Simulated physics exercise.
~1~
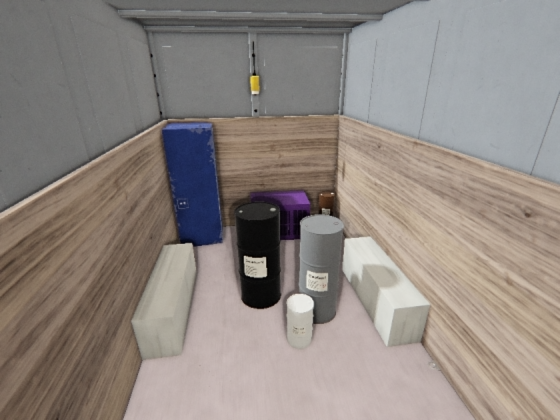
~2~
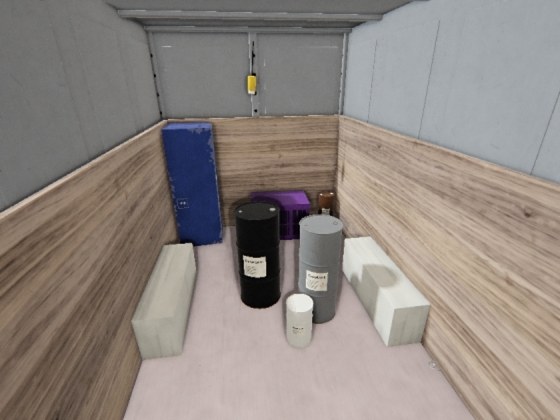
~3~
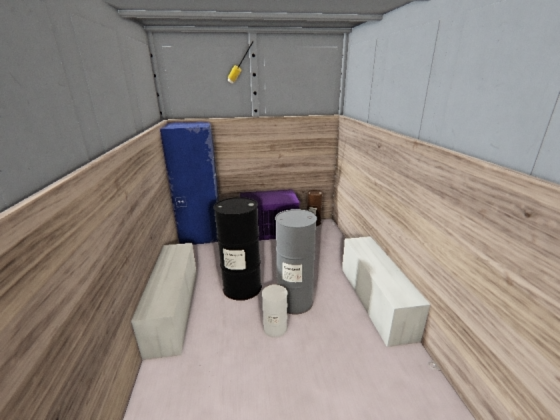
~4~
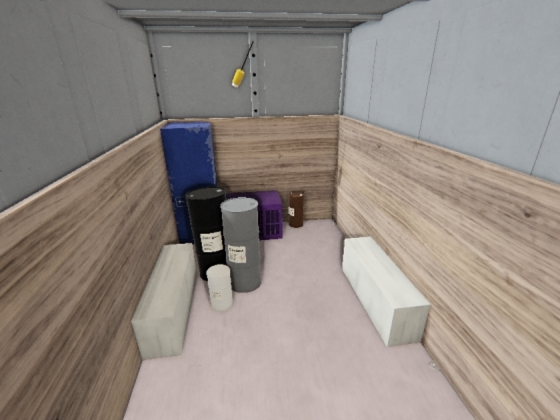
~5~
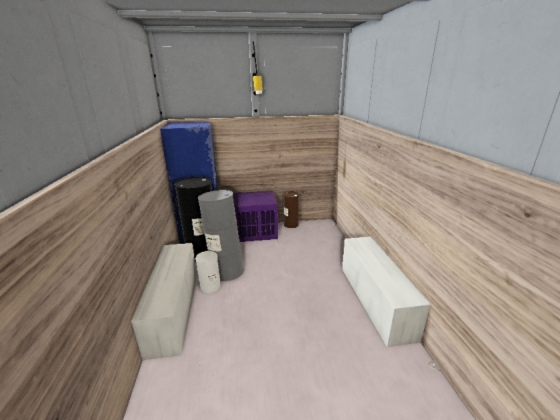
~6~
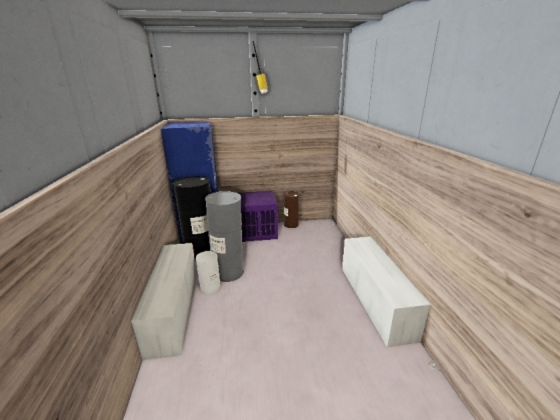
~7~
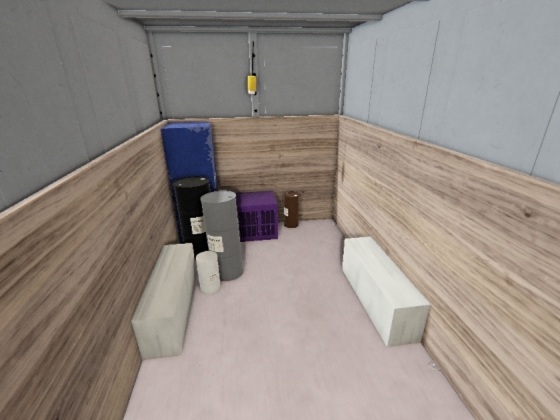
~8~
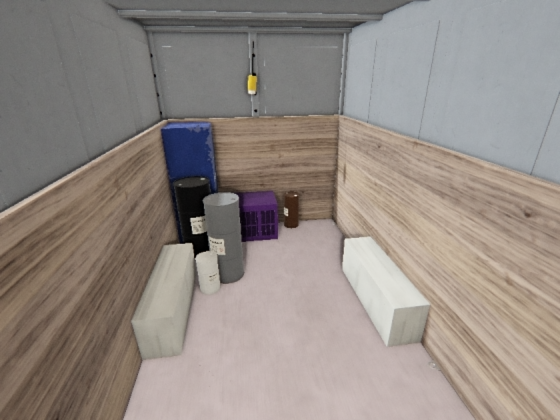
Two drums, two canisters and a purple chest slide left across the van floor and settle upright.
